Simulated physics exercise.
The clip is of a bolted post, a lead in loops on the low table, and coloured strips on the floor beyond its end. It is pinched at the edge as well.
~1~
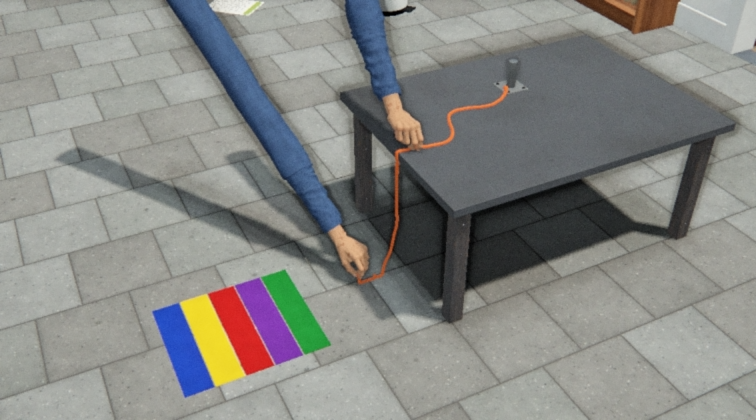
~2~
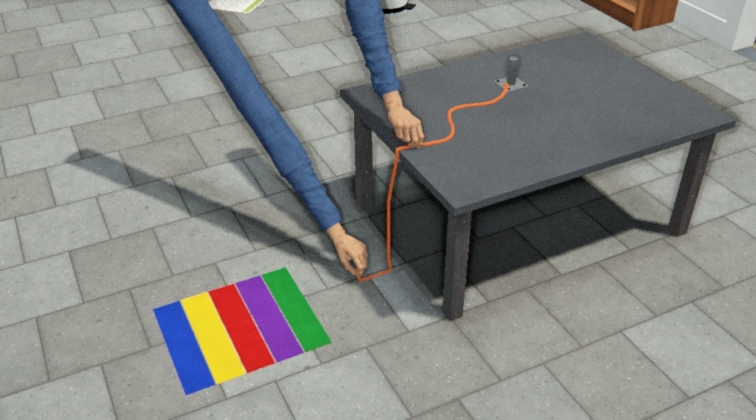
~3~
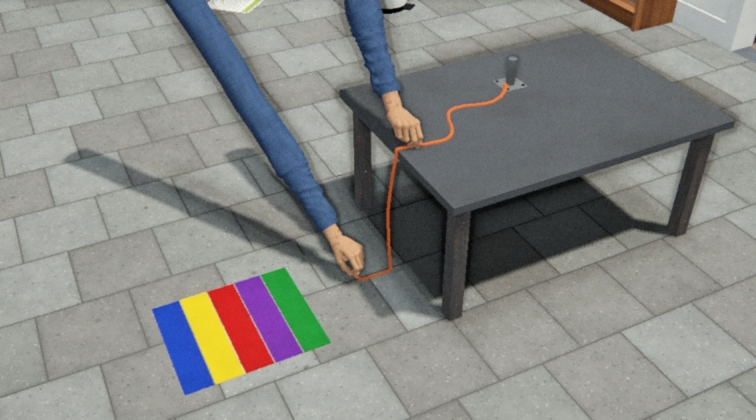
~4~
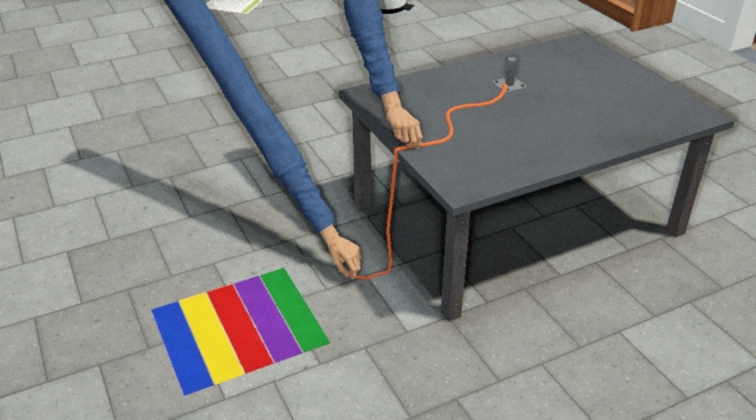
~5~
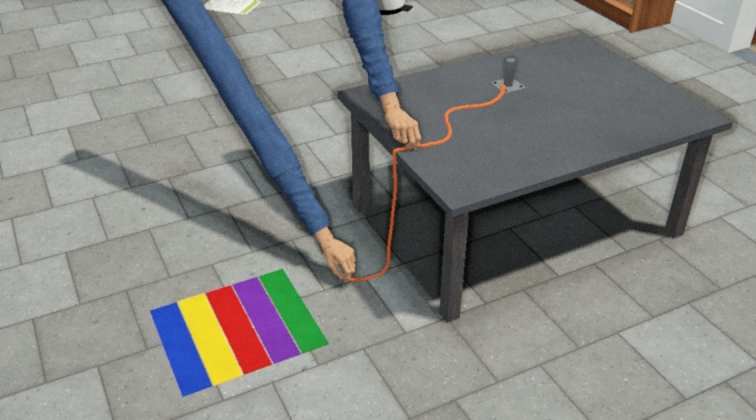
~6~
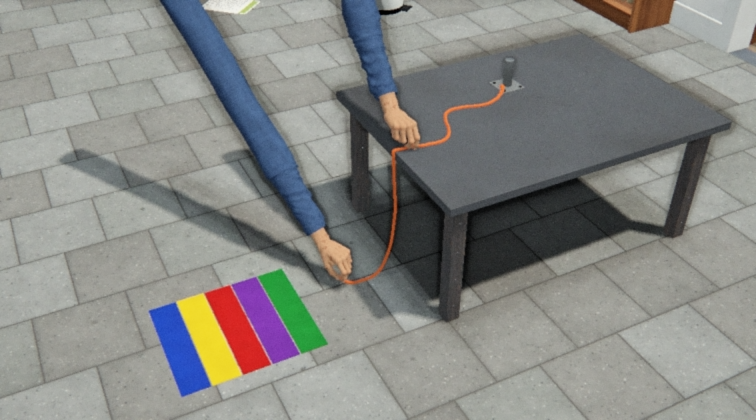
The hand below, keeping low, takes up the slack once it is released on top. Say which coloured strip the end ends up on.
It ends up on the red strip.
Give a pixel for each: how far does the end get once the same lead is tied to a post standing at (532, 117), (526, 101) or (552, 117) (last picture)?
In pixels, the answers are (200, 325), (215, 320) and (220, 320).
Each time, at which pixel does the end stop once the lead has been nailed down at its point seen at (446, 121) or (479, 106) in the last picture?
Estimated pixels: (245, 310), then (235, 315).
A little later, end near (271, 302); over purple.
Next, end near (243, 311); over red.
When it is tight, end near (227, 316); over red. It gets as far as the red strip.
